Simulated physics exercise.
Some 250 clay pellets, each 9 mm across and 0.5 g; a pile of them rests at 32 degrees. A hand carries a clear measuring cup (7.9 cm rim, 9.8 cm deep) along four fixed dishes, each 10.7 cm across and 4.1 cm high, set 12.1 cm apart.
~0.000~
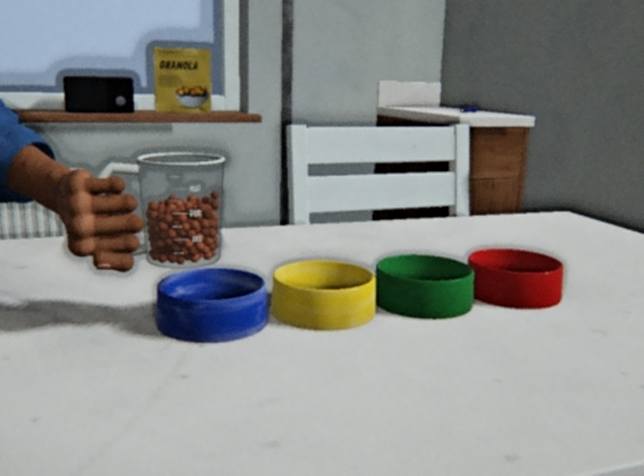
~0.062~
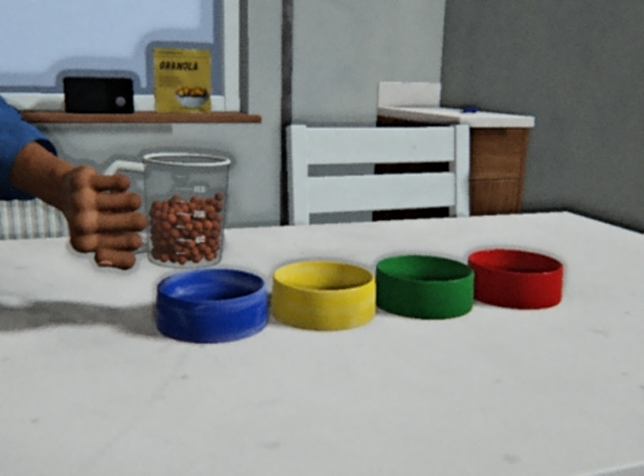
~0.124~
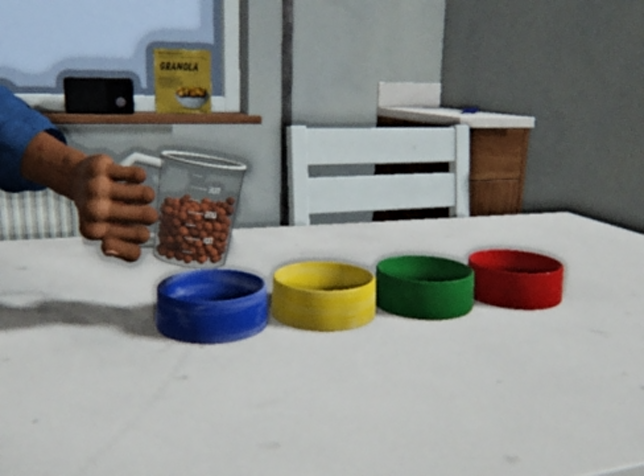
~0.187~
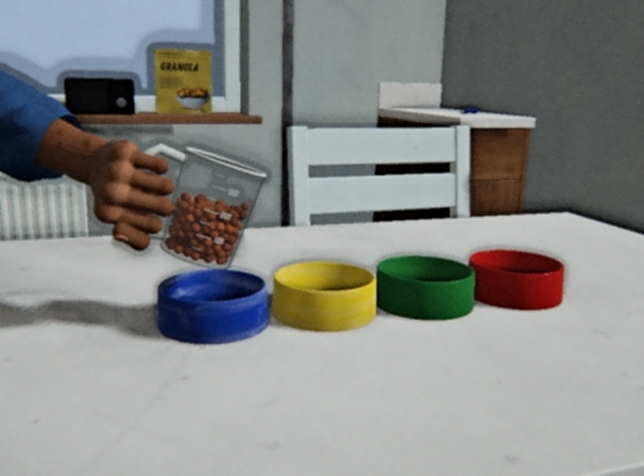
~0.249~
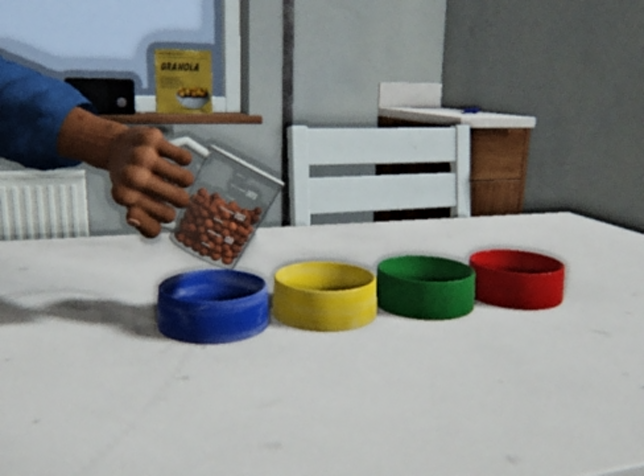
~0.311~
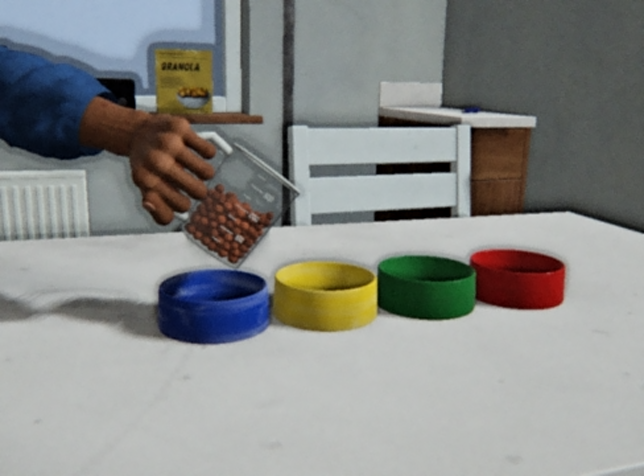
A hand holds a clear measuring cup of small reddish-brown pieces upright behind a blue dish, at the left of a row with yellow, green and red dishes. The cup starts leaning to the right, then shifts slightly rightward as its tilt steepens, the pieces slanting inside while the dishes stay still.
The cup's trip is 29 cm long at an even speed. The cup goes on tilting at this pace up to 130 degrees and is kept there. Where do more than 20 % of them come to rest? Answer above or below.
Red: Below, blue: Below, green: Above, yellow: Below, counter: Below.
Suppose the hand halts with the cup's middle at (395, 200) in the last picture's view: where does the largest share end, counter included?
The winner: Green.
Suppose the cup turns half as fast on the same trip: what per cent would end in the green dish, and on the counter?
Then: Green 0, counter 30.
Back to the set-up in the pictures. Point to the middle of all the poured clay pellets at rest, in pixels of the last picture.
Around (429, 288).
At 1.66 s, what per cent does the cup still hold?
About 0 per cent.
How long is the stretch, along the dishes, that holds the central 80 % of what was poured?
Some 7 cm.
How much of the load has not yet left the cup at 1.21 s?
Roughly 0 per cent.
After 0.85 s, tilt 118 degrees; cup holds 85 %, green 5 %.
After 1.21 s, tilt 130 degrees; cup holds 0 %, green 90 %.
After 1.66 s, tilt 130 degrees; cup holds 0 %, green 90 %.
At rest (2.0 s), red 0 %, blue 0 %, green 90 %, yellow 0 %, counter 10 %.
